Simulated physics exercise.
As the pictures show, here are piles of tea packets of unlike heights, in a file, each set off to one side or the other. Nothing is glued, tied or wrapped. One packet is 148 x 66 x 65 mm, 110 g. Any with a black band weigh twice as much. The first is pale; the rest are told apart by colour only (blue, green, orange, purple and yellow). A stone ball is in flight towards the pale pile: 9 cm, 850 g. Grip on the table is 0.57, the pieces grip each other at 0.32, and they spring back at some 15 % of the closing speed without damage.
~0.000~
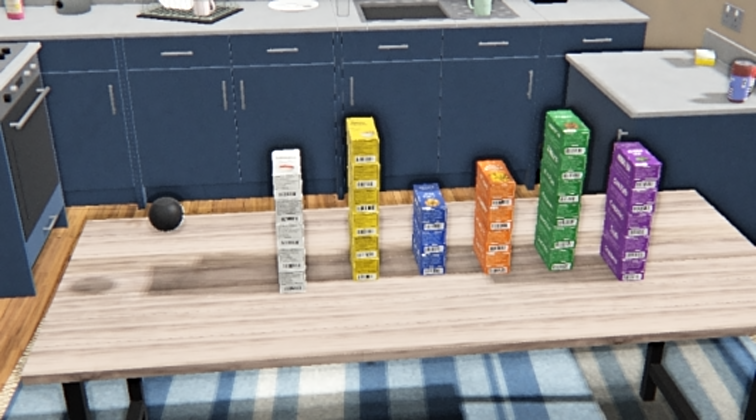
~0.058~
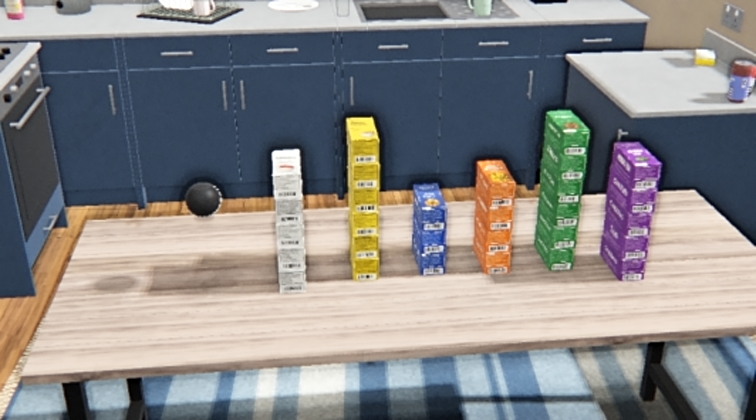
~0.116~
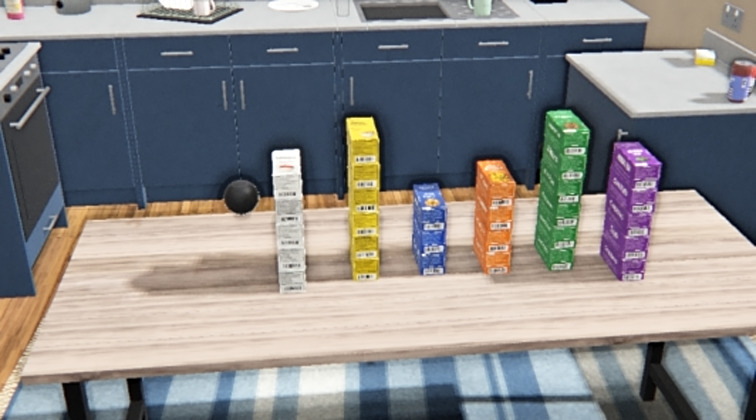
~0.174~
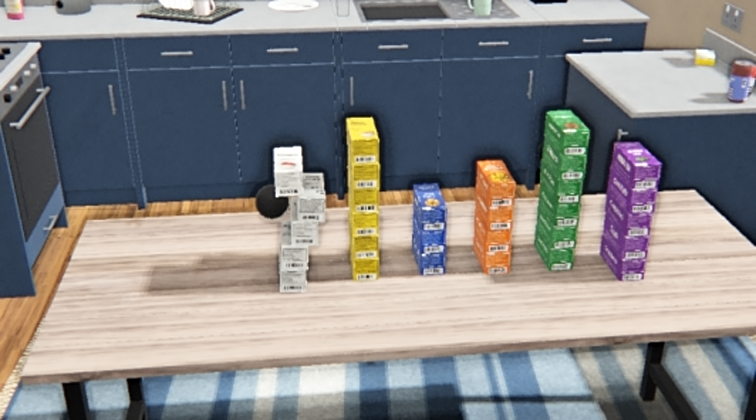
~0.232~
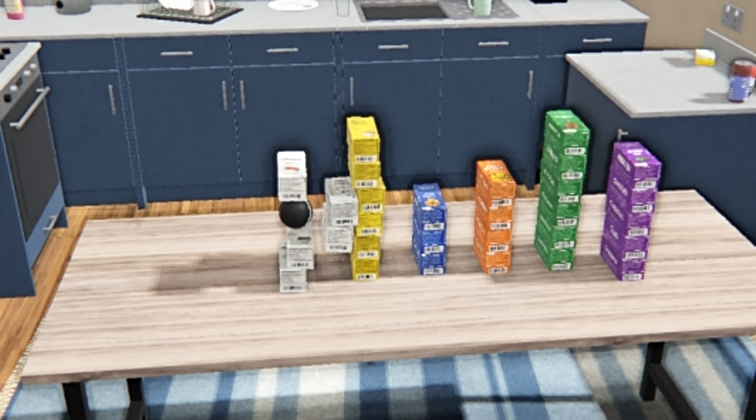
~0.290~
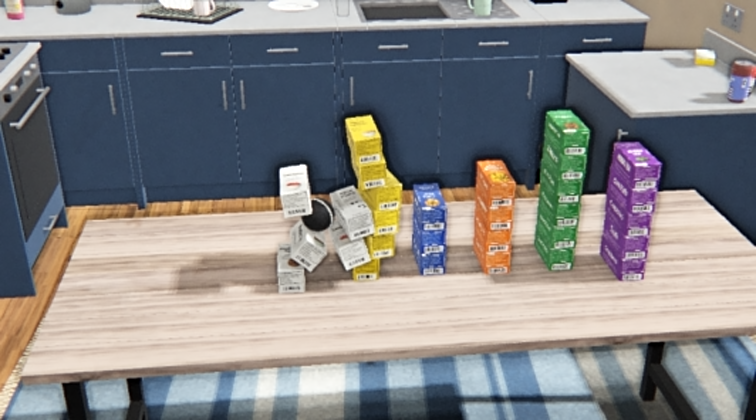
A light wooden table stands in a kitchen with dark blue cabinets, seen from slightly above by a still camera. On it, from left to right, rise stacks of small white, yellow, blue, orange, green and purple boxes, with a dark ball at the left. The ball moves rightward into the white stack, knocking its middle boxes against the yellow stack, which shifts and leans as the white boxes tilt apart.
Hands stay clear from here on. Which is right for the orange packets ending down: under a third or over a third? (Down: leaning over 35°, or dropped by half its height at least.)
Ending down: Upwards of a third.
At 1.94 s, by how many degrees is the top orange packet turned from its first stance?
About 40°.
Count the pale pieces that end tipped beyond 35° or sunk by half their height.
The count is 4.
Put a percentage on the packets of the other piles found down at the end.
Near 85 per cent.
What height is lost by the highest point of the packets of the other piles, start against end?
Some 19 cm lower.
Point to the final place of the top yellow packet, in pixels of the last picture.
Around (438, 316).
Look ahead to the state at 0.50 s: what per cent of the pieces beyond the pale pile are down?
20 per cent by then.
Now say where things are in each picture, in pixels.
In the first frame (we follow the side turned to the camera), ball (166, 215) 24 cm from contact, 1.8 m/s; top orange packet (496, 172); top blue packet (430, 195); no other piece has moved.
In the second frame, ball (203, 200) 15 cm from contact, 1.6 m/s; top orange packet (496, 172).
In the third frame, ball (241, 197) 54 mm from contact, 1.6 m/s; top orange packet (496, 172).
In the fourth frame, ball (273, 202) after contact, 1.0 m/s; top orange packet (496, 172); no other piece has moved.
In the fifth frame, ball (296, 212) after contact, 1.2 m/s; top orange packet (496, 172); 2 stirred so far.
In the sixth frame, ball (318, 215) after contact, 0.9 m/s; top orange packet (496, 172); top yellow packet (369, 152) tipped 5°; steepest lean 5°, the packet at (374, 176); 5 stirred so far.
Around 0.50 s, 4 of the pale pile down; none of the 4 orange packets down (5 of 24 in all colours); top orange packet unmoved; top yellow packet tipped 49°, 13 cm lower.
Around 1.40 s, 4 of the pale pile down; 3 of the 4 orange packets down (10 of 24 in all colours); top orange packet tipped 37°, 9 cm lower; top green packet tipped 29°, 31 mm lower.
Around 1.94 s, 4 of the pale pile down; 3 of the 4 orange packets down (20 of 24 in all colours); top orange packet tipped 44°, 11 cm lower; top green packet upside down.
Finally (2.5 s), 4 of the pale pile down; 3 of the 4 orange packets down (20 of 24 in all colours); top orange packet tipped 44°, 11 cm lower; top purple packet upside down. That is 75 per cent. Seen by the last camera, middles, top orange packet near (574, 215).
